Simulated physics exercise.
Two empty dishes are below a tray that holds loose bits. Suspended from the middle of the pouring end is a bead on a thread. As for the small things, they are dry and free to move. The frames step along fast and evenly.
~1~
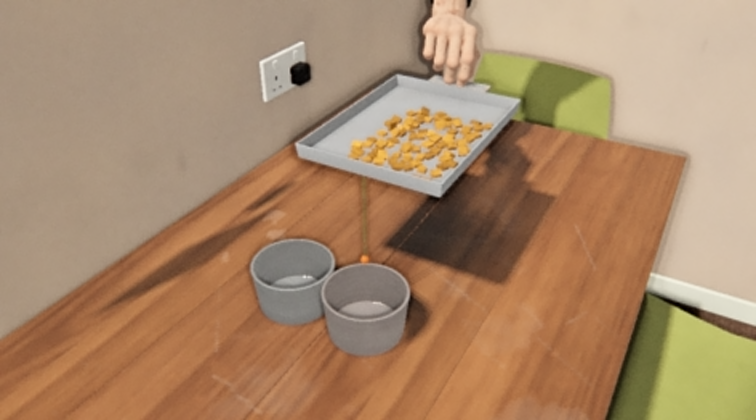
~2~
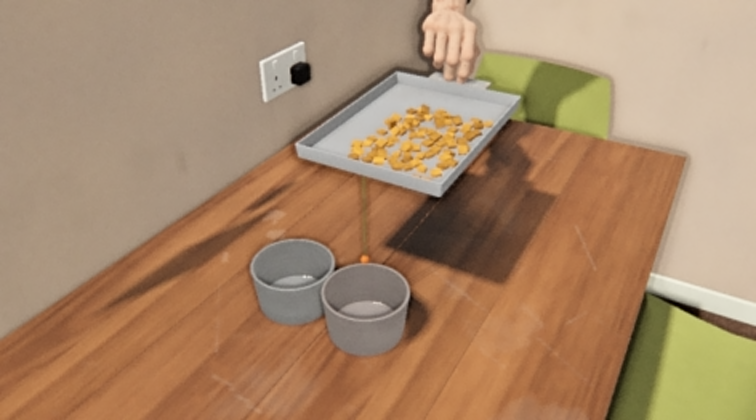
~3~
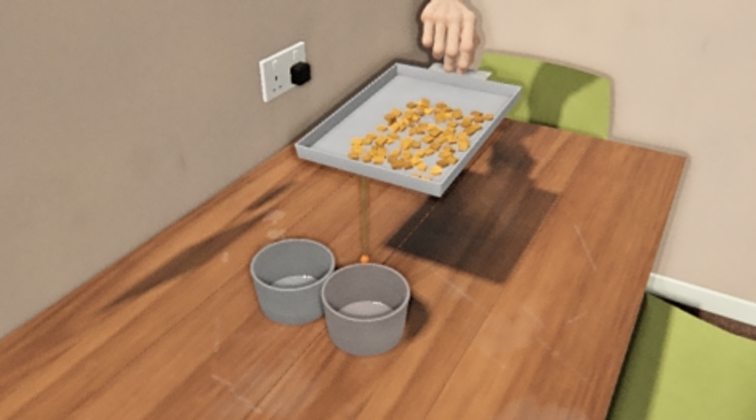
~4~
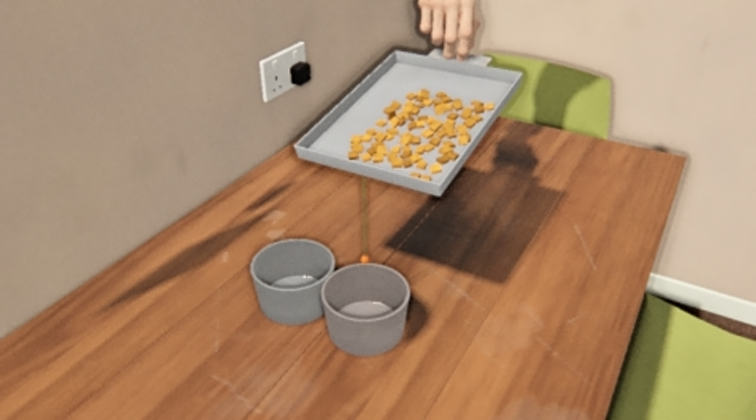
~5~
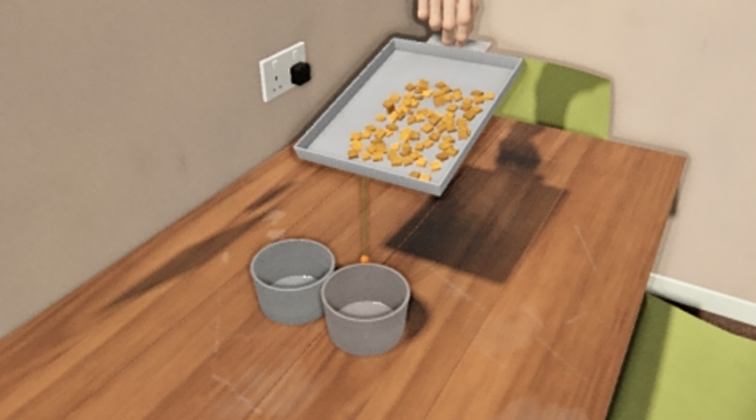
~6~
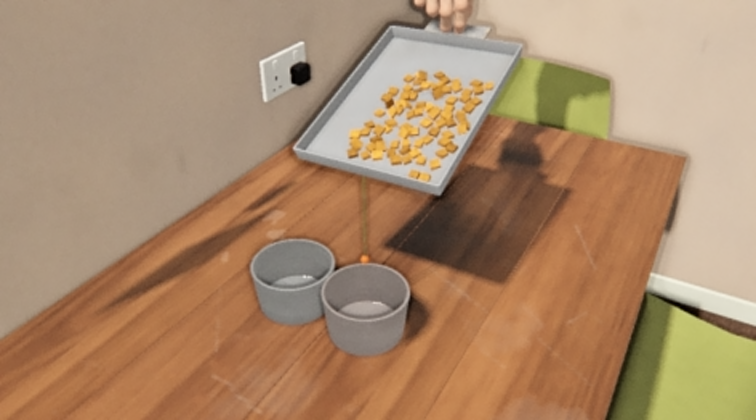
A hand raised the far end of a gray tray of small orange crackers, tilting it steadily toward two empty gray dishes on a wooden table, while the crackers barely shifted.
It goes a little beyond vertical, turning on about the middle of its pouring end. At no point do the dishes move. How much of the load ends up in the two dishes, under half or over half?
Over half.
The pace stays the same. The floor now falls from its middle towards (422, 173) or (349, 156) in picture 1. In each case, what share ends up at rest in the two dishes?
It comes to about 20 per cent the first time and about 90 per cent the second.
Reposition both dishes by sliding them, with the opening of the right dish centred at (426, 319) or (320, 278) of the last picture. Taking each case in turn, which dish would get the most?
It comes out as the one to the left in the first try and the one to the right in the second.
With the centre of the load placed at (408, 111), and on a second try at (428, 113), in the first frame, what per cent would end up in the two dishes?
Roughly 80 per cent, then roughly 80 per cent.
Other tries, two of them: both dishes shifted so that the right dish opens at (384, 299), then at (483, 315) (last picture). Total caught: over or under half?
Well, a majority share the first time and a minority share the next.
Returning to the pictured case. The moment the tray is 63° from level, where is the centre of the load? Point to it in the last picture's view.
I'd mark the middle close to (370, 149).
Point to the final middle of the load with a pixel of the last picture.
The centre ends up roughly at (345, 325).
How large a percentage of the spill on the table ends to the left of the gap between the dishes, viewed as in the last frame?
Around 50 %.
Shortly afterwards, tray tipped steeply; the whole lot on the tray.
Next, tray tipped past a quarter turn; the bulk on the tray; only a few in the right dish; a little in the left dish; a little outside both; a little in the air.
Some moments later, tray tipped past a quarter turn; near half in the right dish; near a third in the left dish; near a quarter outside both.
In the end, tray tipped past a quarter turn; near half in the right dish; near a third in the left dish; near a quarter outside both.
